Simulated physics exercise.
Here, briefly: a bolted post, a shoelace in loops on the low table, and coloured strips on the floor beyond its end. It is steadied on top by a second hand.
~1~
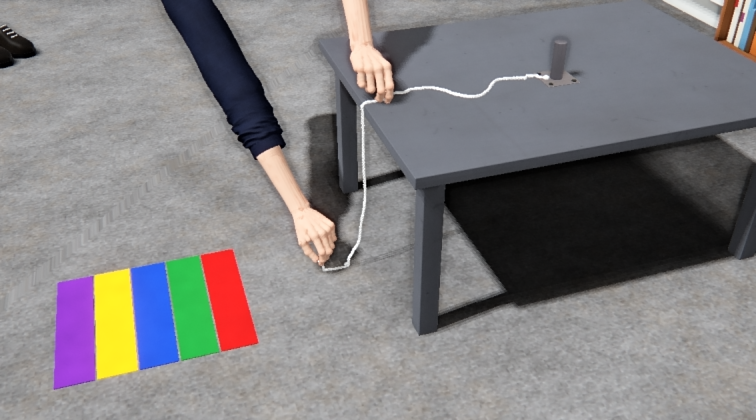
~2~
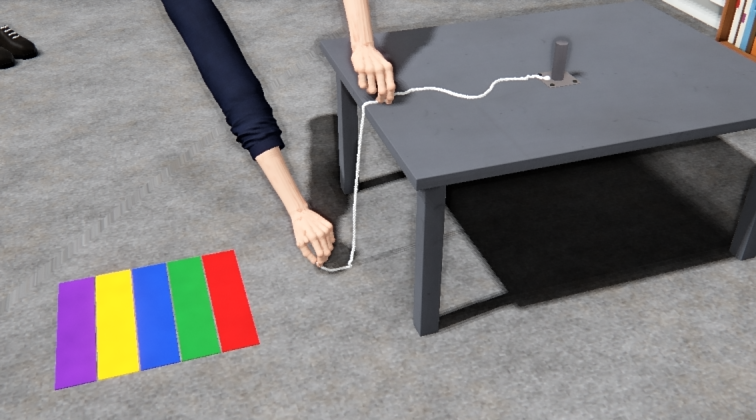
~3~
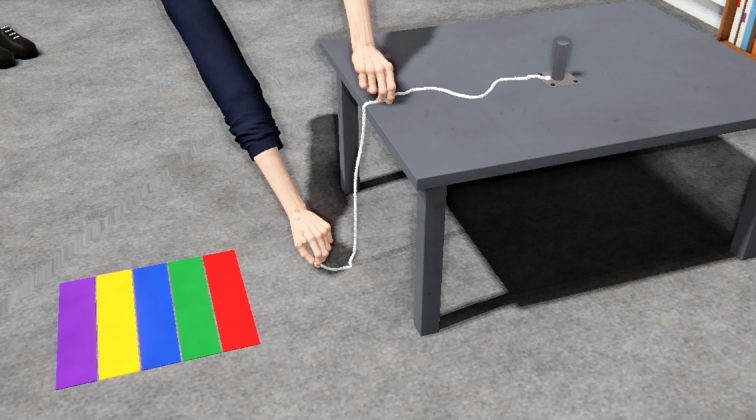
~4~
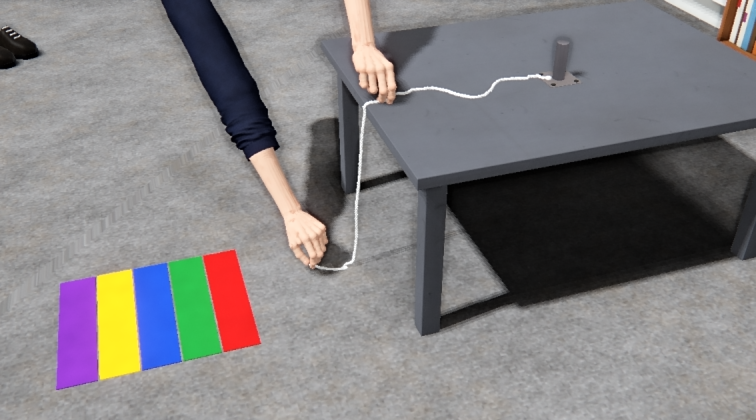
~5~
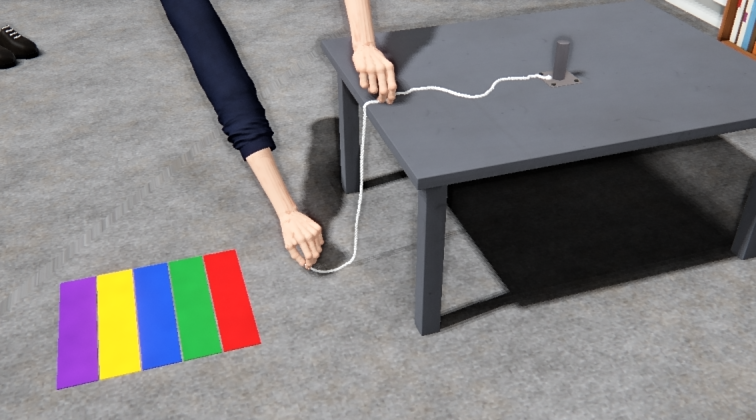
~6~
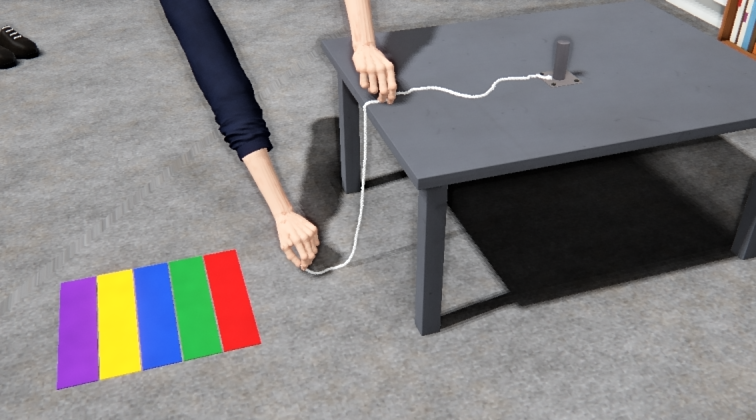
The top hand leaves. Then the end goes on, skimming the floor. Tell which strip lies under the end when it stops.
The blue strip.
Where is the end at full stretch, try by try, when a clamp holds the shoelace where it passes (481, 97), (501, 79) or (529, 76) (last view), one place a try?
(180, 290), (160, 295), (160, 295).
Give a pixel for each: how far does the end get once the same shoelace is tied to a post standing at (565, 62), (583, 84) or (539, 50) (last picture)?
(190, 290), (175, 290) and (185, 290).
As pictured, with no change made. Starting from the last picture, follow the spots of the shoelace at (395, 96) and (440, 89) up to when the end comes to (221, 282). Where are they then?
The two spots land somewhere near (365, 113) and (414, 98).
A little later, end near (221, 282); over red.
Next, end near (179, 291); over green.
When it is tight, end near (153, 296); over blue. It gets as far as the blue strip.
